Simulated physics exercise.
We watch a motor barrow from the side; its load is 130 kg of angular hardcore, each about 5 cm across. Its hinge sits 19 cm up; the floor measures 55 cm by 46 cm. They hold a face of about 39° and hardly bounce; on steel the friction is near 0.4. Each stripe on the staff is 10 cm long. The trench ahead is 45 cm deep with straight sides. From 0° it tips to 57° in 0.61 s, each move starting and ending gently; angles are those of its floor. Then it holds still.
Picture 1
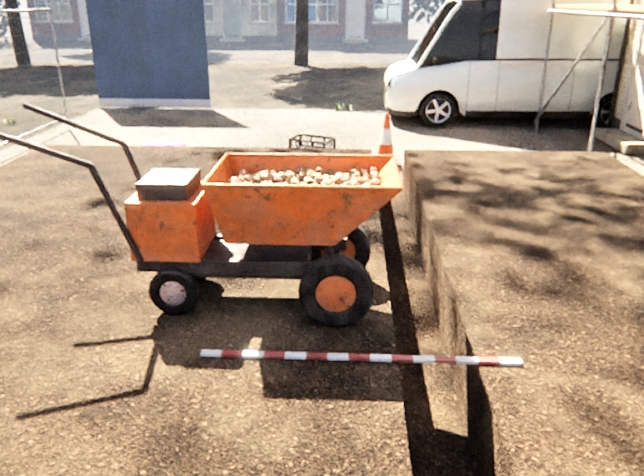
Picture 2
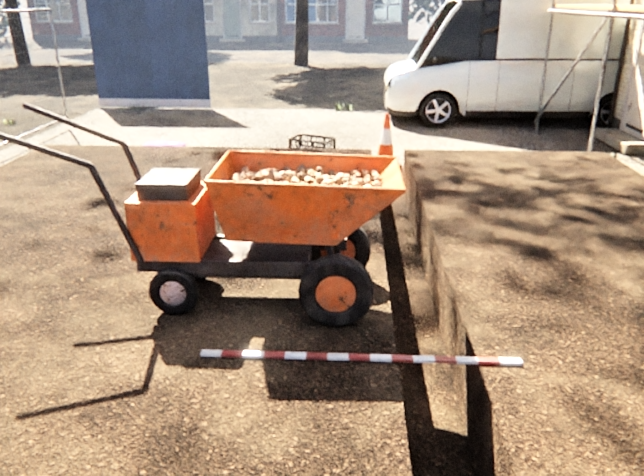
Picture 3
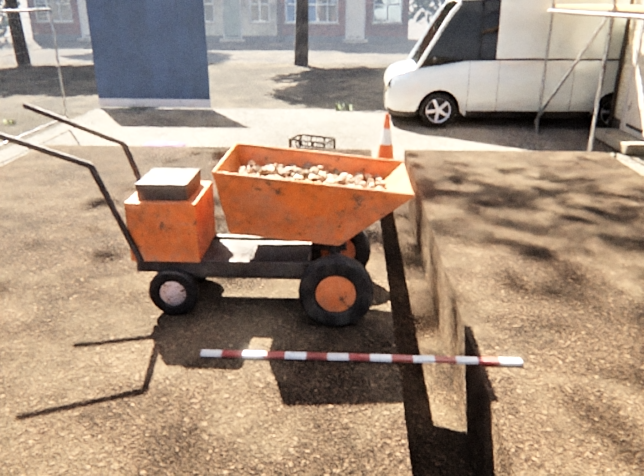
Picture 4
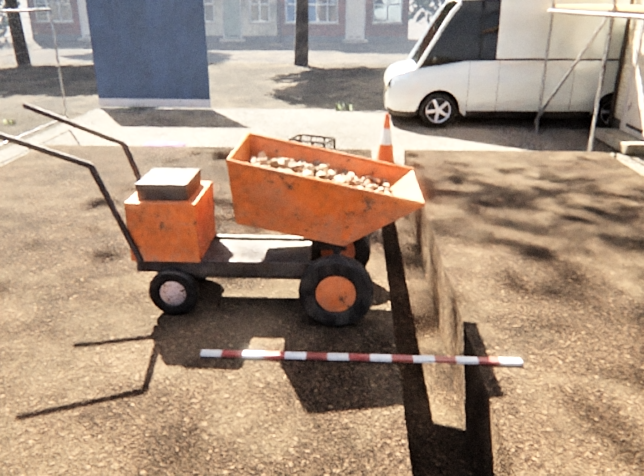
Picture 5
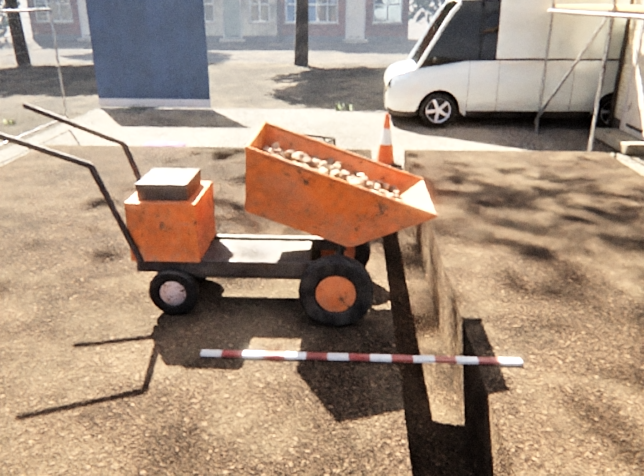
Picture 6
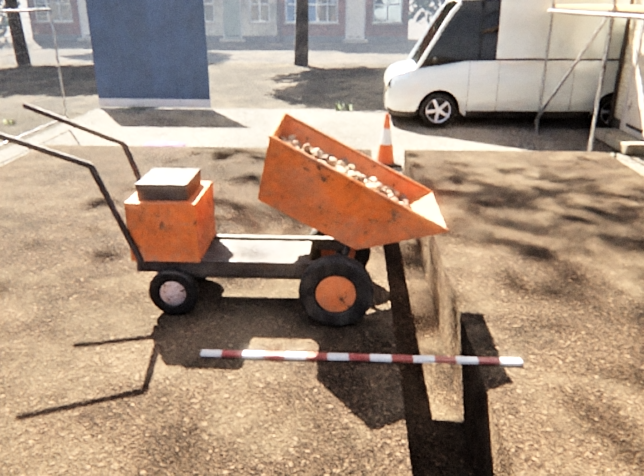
In the video, an orange motor barrow loaded with stones stands beside a trench, behind a red-and-white striped staff. Its skip tilts steadily forward to the right, the rear rising and the lip lowering, while the wheeled base stays still.
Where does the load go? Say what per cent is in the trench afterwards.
Some 10 per cent of it.
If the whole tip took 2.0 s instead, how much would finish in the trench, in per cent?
Then about 15 per cent.
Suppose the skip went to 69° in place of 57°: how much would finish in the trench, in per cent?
In that case some 5 per cent.
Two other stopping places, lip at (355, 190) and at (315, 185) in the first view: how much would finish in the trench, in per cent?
First some 40, then 55 per cent.
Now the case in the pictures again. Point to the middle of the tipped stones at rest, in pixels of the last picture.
Around (491, 300).
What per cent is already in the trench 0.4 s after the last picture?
About 0 per cent by then.
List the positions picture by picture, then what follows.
In the first picture, the skip is at 0°, its lip at (402, 189); the top of the load is at (300, 178).
In the second picture, the skip is at 2°, its lip at (406, 191); the top of the load is at (291, 176).
In the third picture, lip at (414, 196), floor tilted 6°, highest stones at (270, 171).
In the fourth picture, the skip is at 12°, its lip at (425, 204); the top of the load is at (269, 162).
In the fifth picture, the skip is at 20°, its lip at (437, 216); the top of the load is at (276, 153).
In the sixth picture, lip at (447, 231), floor tilted 28°, highest stones at (290, 144).
Then, 0.2 s after the last picture the floor is at 48°, 100 % in the skip; the foremost stones are at (432, 243).
Then, 0.4 s after the last picture the floor is at 57°, 97 % in the skip, 1 % in the trench, 2 % past the trench; the foremost stones are at (482, 280).
Then, 0.8 s after the last picture the floor is at 57°, 63 % in the skip, 1 % in the trench, 37 % past the trench; the foremost stones are at (565, 309).
Then, 2.7 s after the last picture the floor is at 57°, 43 % in the skip, 10 % in the trench, 46 % past the trench; the foremost stones are at (618, 312).
